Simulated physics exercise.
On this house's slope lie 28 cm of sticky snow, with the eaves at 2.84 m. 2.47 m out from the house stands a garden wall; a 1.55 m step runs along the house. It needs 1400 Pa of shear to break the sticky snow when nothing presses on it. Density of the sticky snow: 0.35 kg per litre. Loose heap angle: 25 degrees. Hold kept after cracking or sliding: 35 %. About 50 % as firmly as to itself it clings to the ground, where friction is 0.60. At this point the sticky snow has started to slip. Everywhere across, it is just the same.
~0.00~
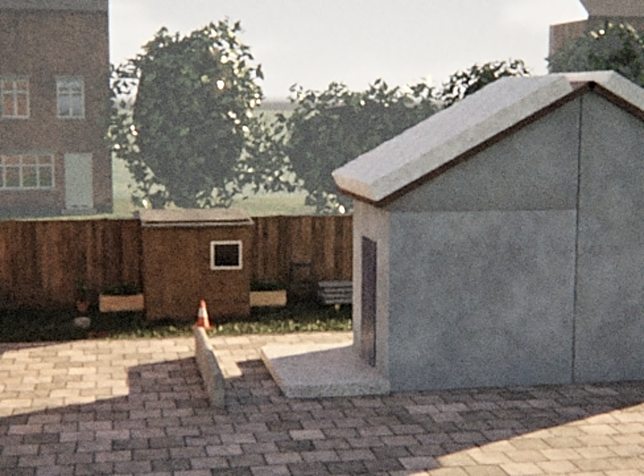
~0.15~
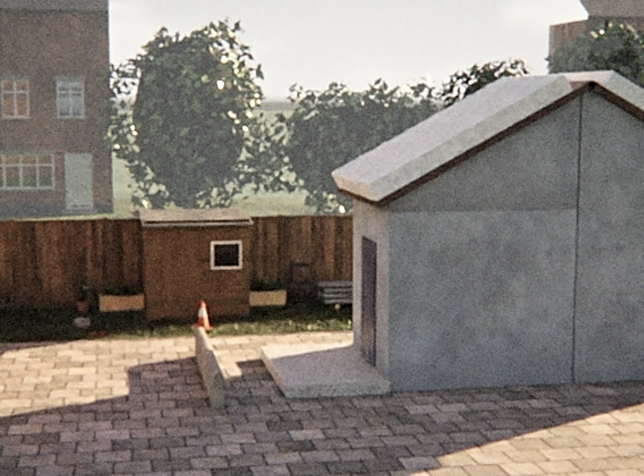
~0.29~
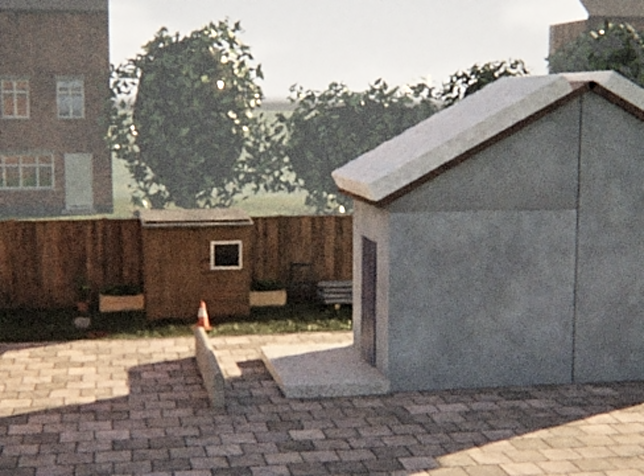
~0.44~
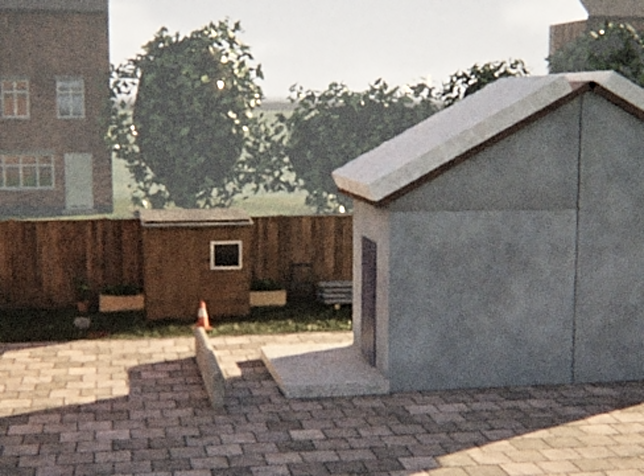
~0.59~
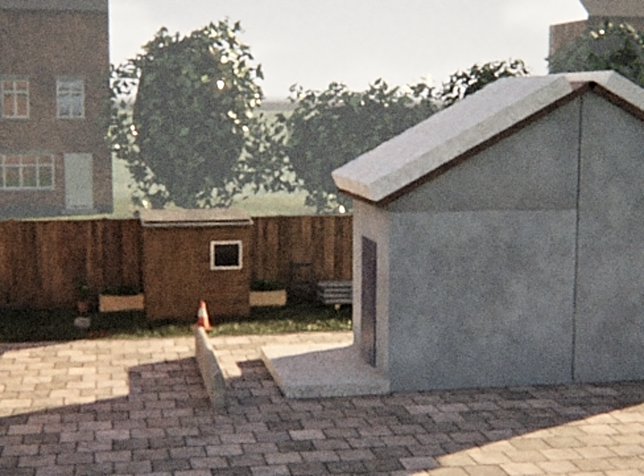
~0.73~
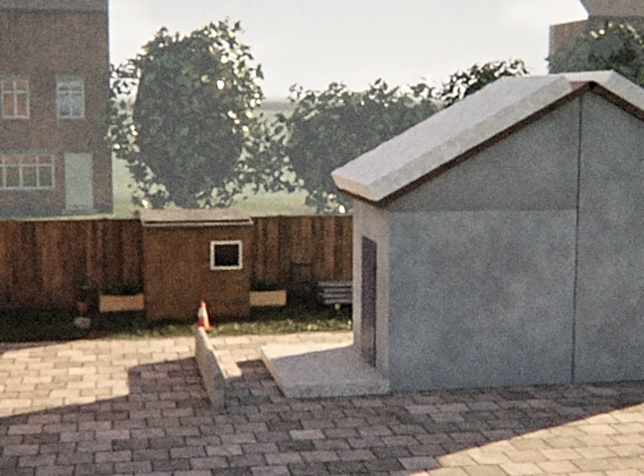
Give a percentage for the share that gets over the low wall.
0 %.
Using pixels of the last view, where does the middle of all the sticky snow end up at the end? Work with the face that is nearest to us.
I'd put it at around pixel (285, 376).
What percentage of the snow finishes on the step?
Around 45 per cent.
By 1.14 s, all is still on the roof and 0 % is past the low wall.
By 1.63 s, all is still on the roof and 0 % is past the low wall.
By 2.11 s, 94 % is still on the roof and 0 % is past the low wall.
By 2.60 s, 82 % is still on the roof and 0 % is past the low wall.
By 5.50 s, at the end, none is still on the roof and 0 % is past the low wall.
